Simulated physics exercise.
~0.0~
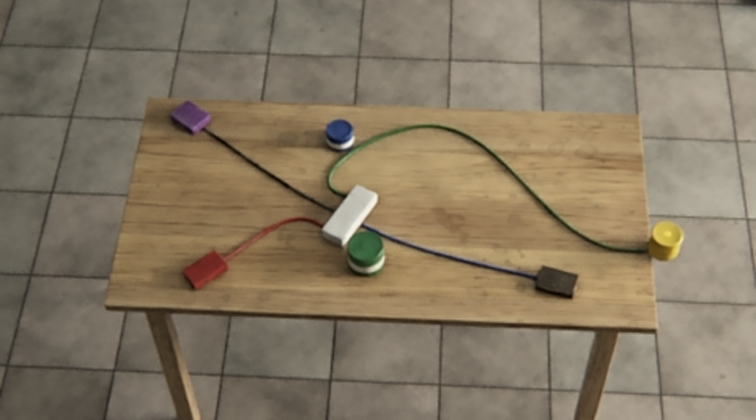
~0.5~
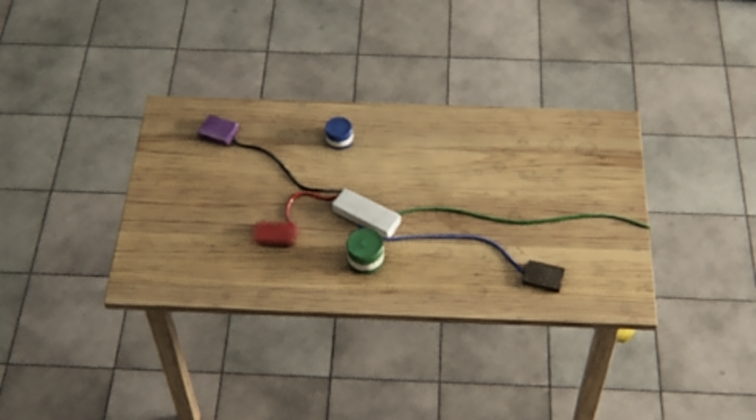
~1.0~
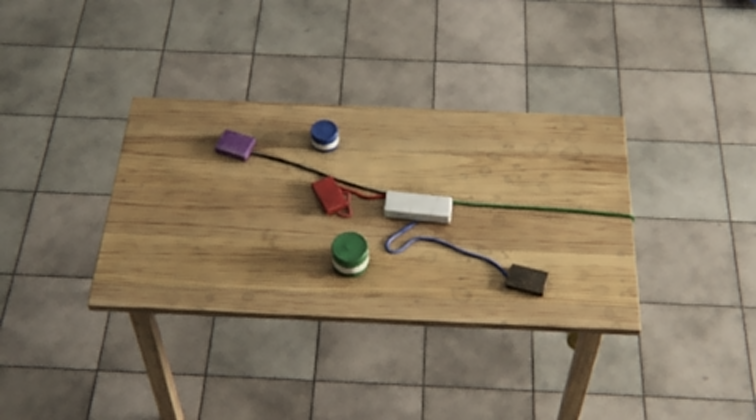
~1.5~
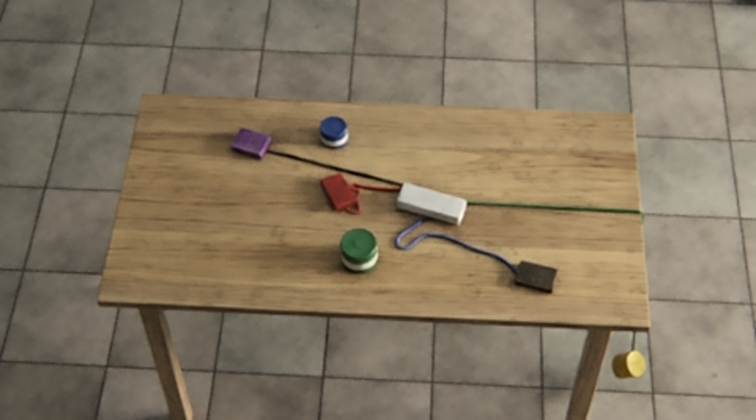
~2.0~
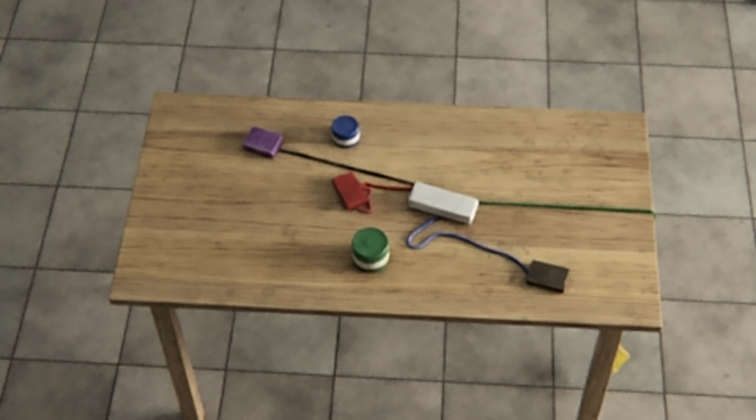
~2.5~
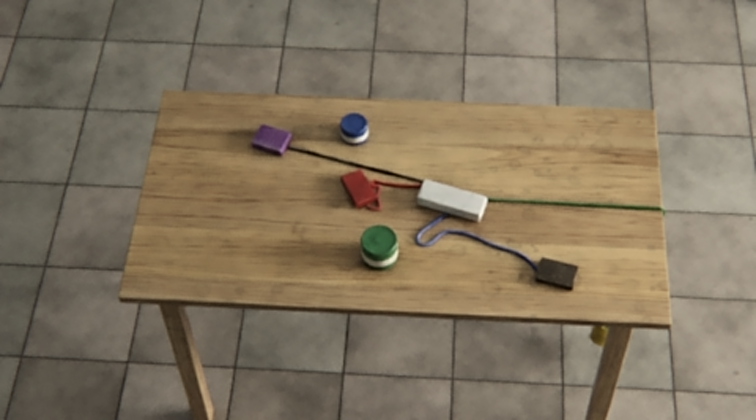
Yellow speaker dropping off the table's right edge, pulling the white strip, red reader and purple charger rightward, then dangling beneath.
